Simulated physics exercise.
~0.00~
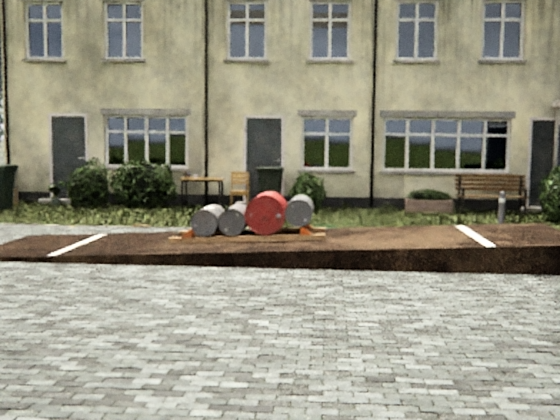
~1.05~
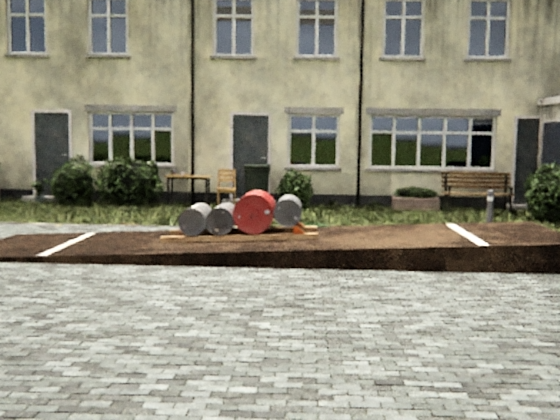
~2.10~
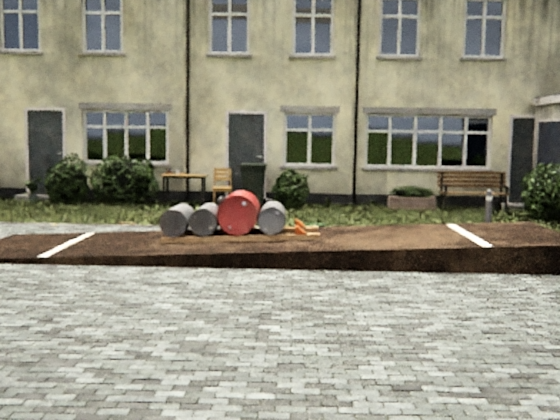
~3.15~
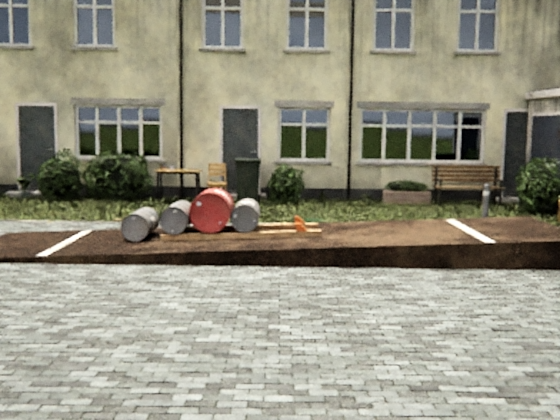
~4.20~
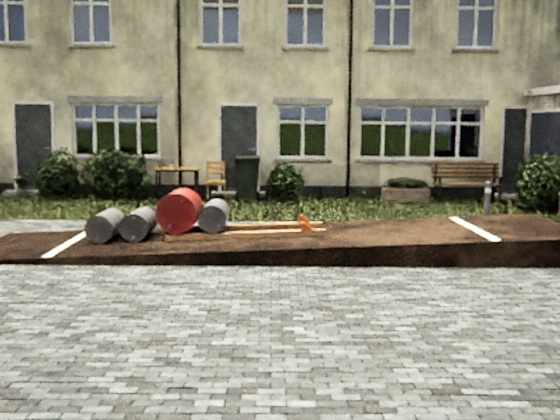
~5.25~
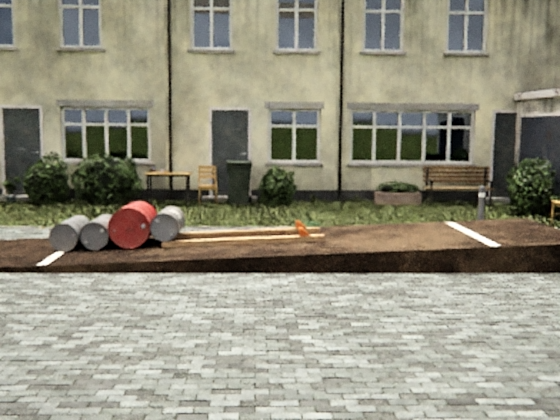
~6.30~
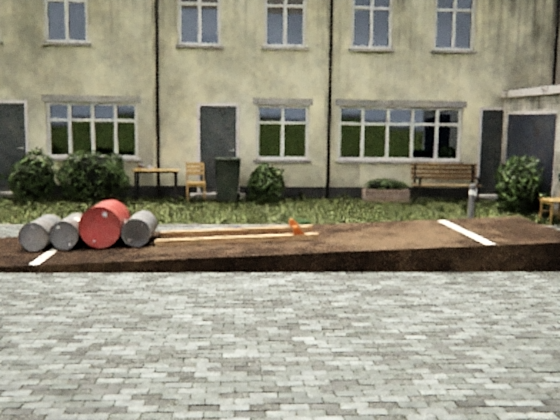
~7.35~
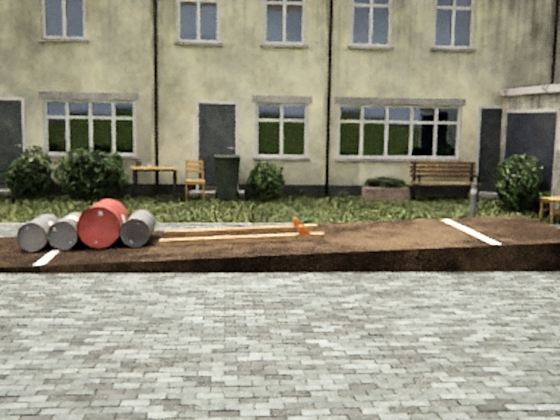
To begin with, a large red drum and three smaller grey ones sit in a row on low orange supports, on a strip of brown soil between two white lines, with a pale house behind. The row starts rolling left, leaving an orange wedge behind on the right. The drums roll off the left end of the long rails and carry on across the soil, still close together, while the view drifts slightly sideways. They slow down and settle at the left line, the leftmost grey drum past it and the red one stopping just inside.
